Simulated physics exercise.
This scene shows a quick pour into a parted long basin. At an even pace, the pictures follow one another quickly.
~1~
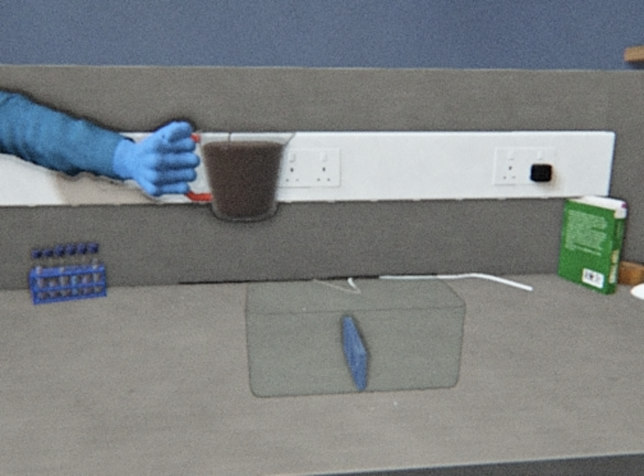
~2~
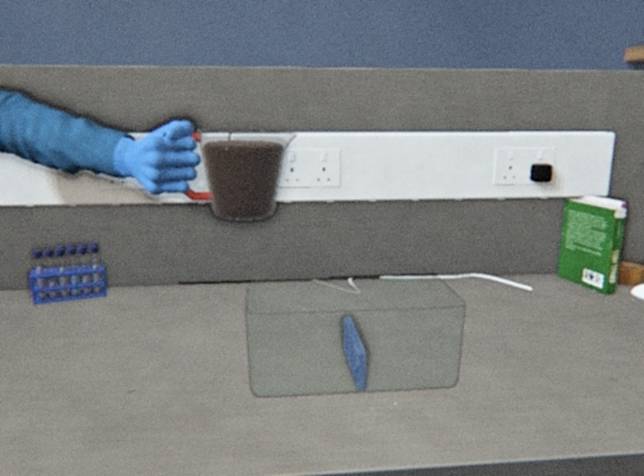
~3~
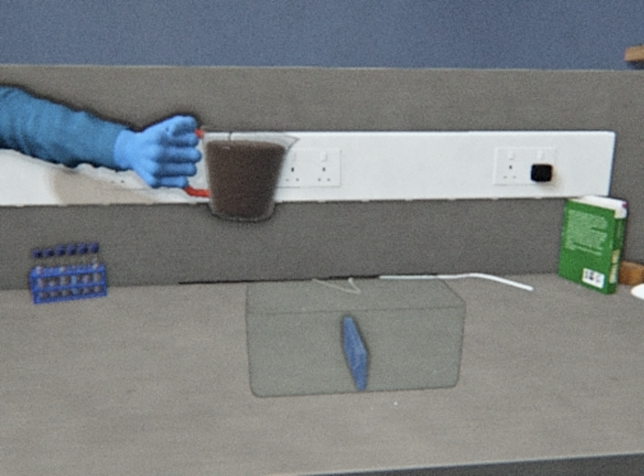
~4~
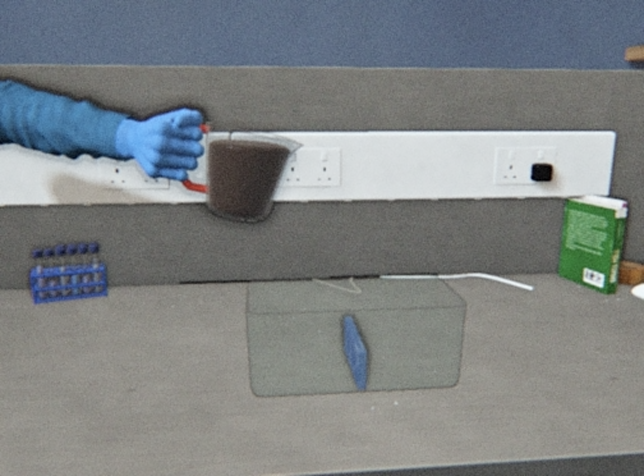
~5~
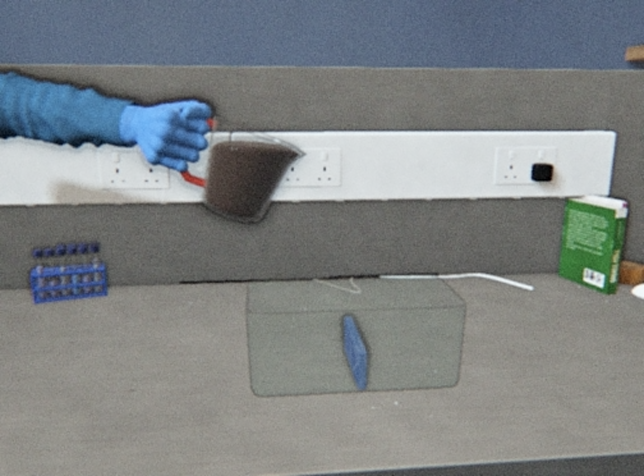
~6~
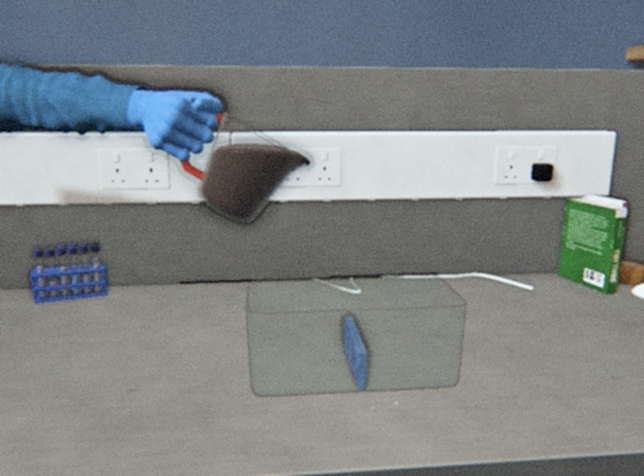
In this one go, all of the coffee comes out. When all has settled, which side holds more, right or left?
Favours the left.
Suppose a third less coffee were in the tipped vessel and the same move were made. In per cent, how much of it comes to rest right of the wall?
It comes to 0 per cent or so.
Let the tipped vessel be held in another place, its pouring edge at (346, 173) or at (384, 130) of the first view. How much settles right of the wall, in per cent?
Roughly 95 % the first time and roughly 70 % the second.
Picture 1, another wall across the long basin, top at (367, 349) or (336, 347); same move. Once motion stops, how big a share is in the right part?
You'd get roughly 20 per cent the first time and roughly 80 per cent the second.
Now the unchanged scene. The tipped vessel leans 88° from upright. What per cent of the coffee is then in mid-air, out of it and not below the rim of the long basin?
About 35 per cent.
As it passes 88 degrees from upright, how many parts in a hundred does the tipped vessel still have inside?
About 50 %.
A moment on, the tilt is 88° and 50 per cent is still to pour, 5 is left of the wall and 11 right of it.
Next, the tilt is 101° and 10 per cent is still to pour, 47 is left of the wall and 25 right of it.
Then the tilt is 101° and 1 per cent is still to pour, 67 is left of the wall and 25 right of it.
Later the tilt is 101° and 0 per cent is still to pour, 70 is left of the wall and 26 right of it.
At rest 70 per cent lies left of the wall, 26 right of it and 4 outside.
